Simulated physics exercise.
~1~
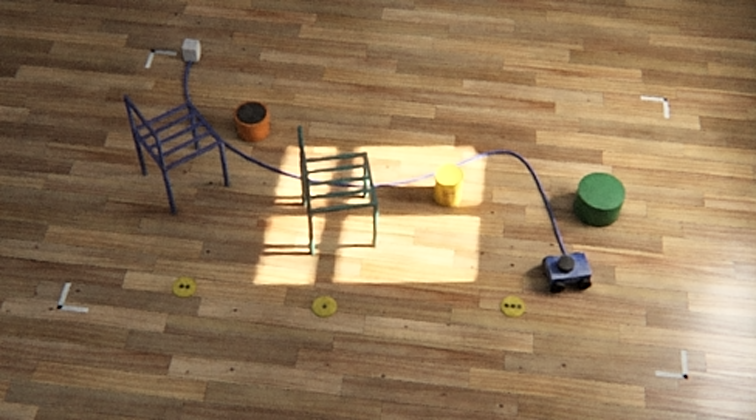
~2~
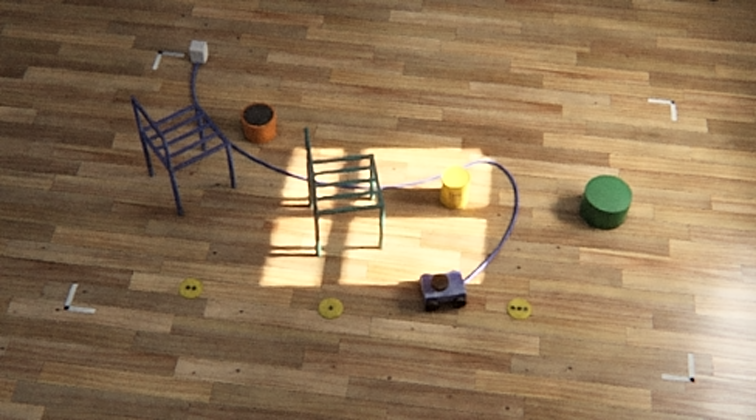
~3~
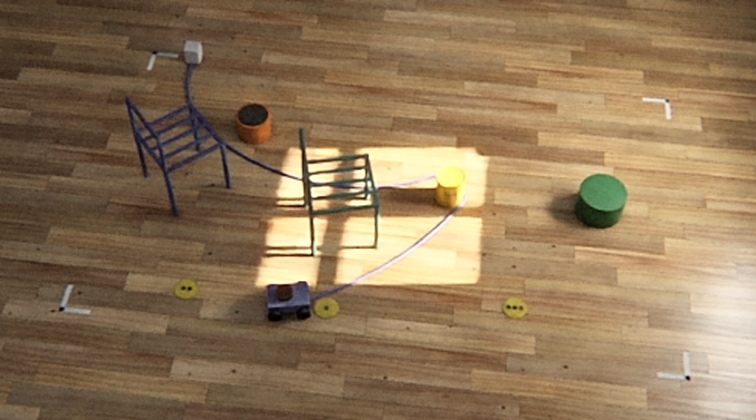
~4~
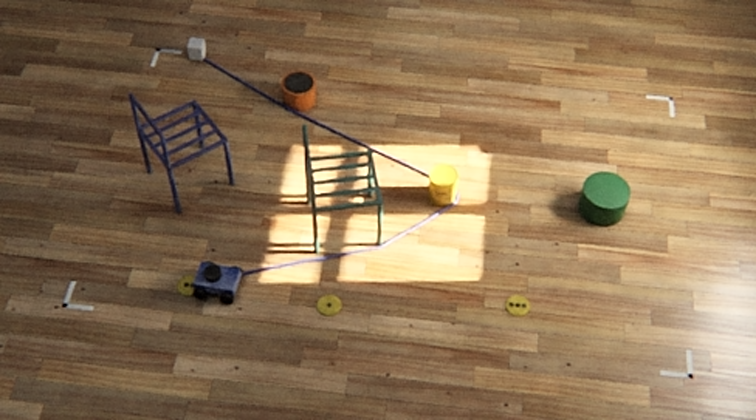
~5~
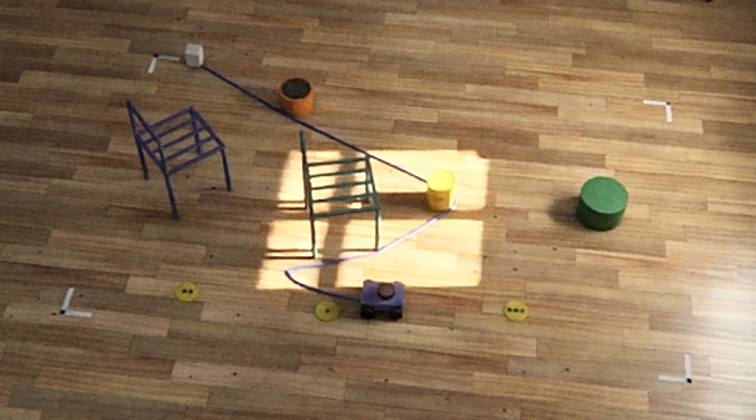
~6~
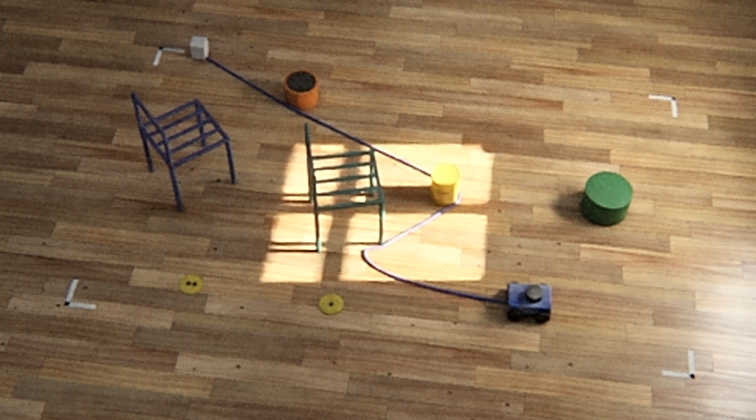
Small blue cart trailing a cord leftward past chairs, the tightening line shifting an orange pot, then rolling back right, cord still attached.
